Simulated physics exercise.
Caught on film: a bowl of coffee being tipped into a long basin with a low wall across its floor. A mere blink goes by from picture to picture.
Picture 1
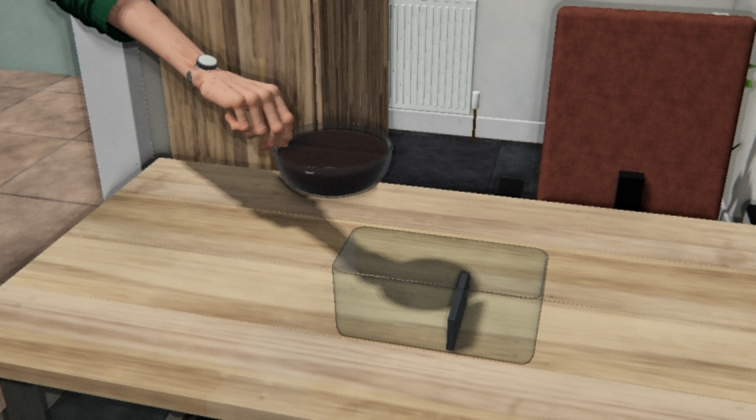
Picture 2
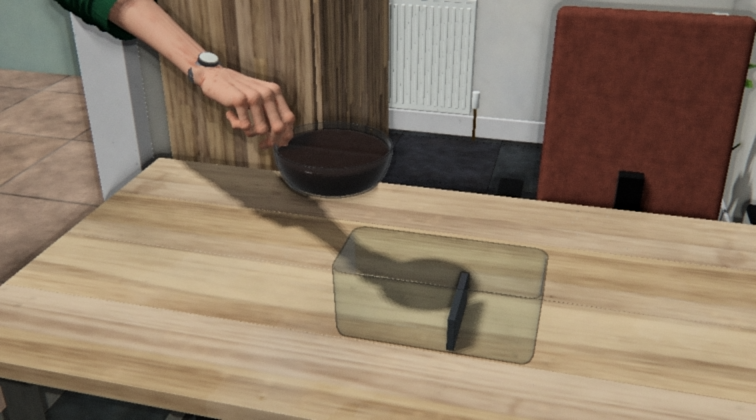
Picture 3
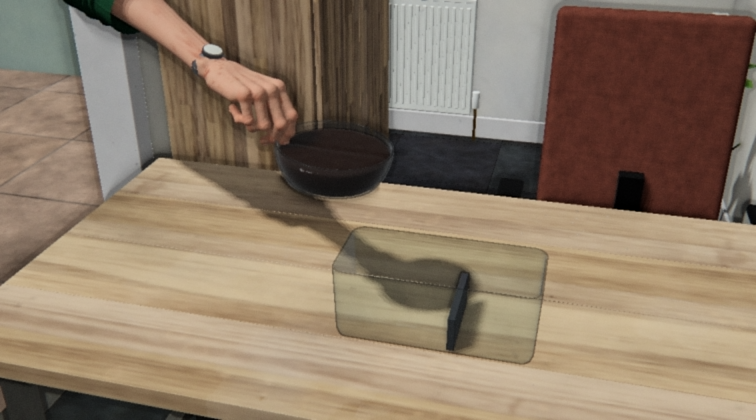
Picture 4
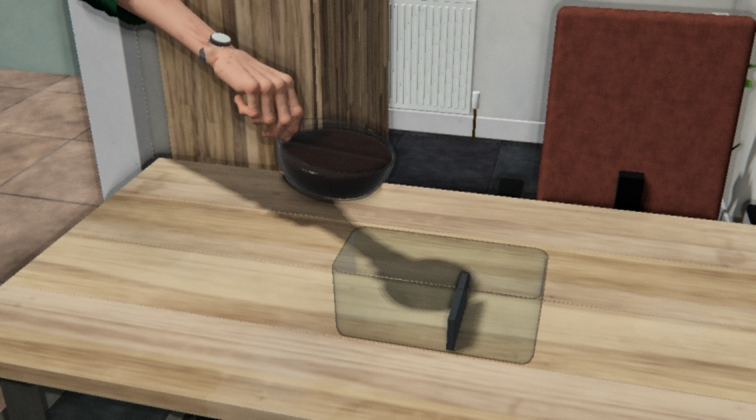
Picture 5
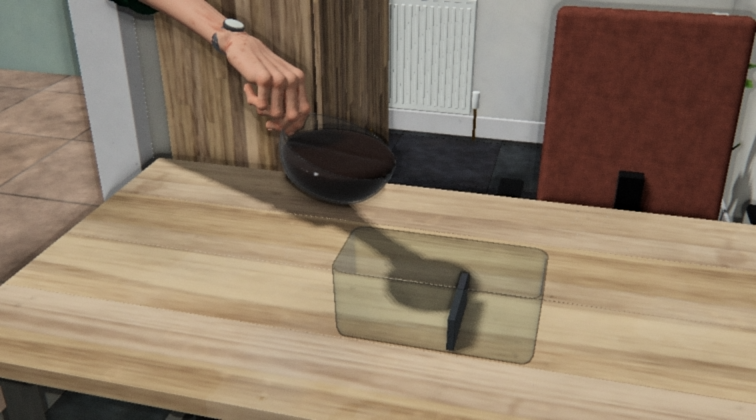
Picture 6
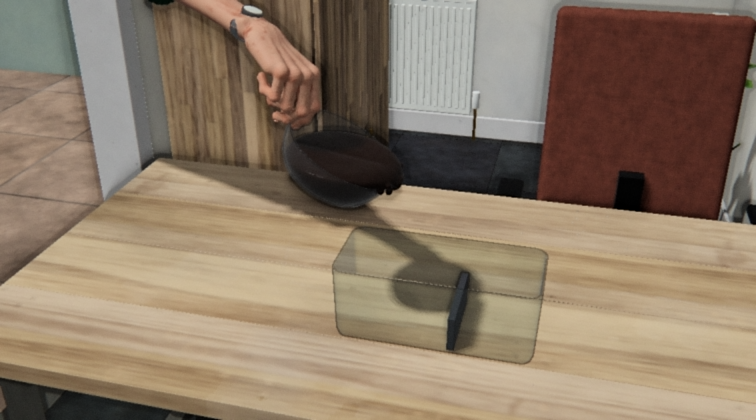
A bare arm with a green sleeve and a wristwatch reaches in from the upper left over a pale wooden table, seen from slightly above by a still camera. A clear bowl of dark coffee hangs near the hand, behind a long see-through basin with a low dark wall, with a reddish-brown chair beyond. The hand shifts rightward as the bowl tilts right, and coffee begins slipping over its edge.
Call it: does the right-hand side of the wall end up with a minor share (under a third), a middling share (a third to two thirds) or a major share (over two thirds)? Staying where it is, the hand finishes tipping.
The right side gets a minor share.
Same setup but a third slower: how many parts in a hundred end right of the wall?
About 5 %.
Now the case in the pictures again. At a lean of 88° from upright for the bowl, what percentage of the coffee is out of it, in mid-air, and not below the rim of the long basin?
It's close to 40 percent.
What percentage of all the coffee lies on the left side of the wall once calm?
About 85 per cent.
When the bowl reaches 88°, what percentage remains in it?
Around 15 in a hundred.
A moment on, the tilt is 88° and 13 per cent is still to pour, 45 is left of the wall and 0 right of it.
Next, the tilt is 100° and 1 per cent is still to pour, 83 is left of the wall and 2 right of it.
Then the tilt is 100° and 0 per cent is still to pour, 83 is left of the wall and 7 right of it.
Later the tilt is 100° and 0 per cent is still to pour, 84 is left of the wall and 7 right of it.
Finally, 84 per cent lies left of the wall, 7 right of it and 9 outside.
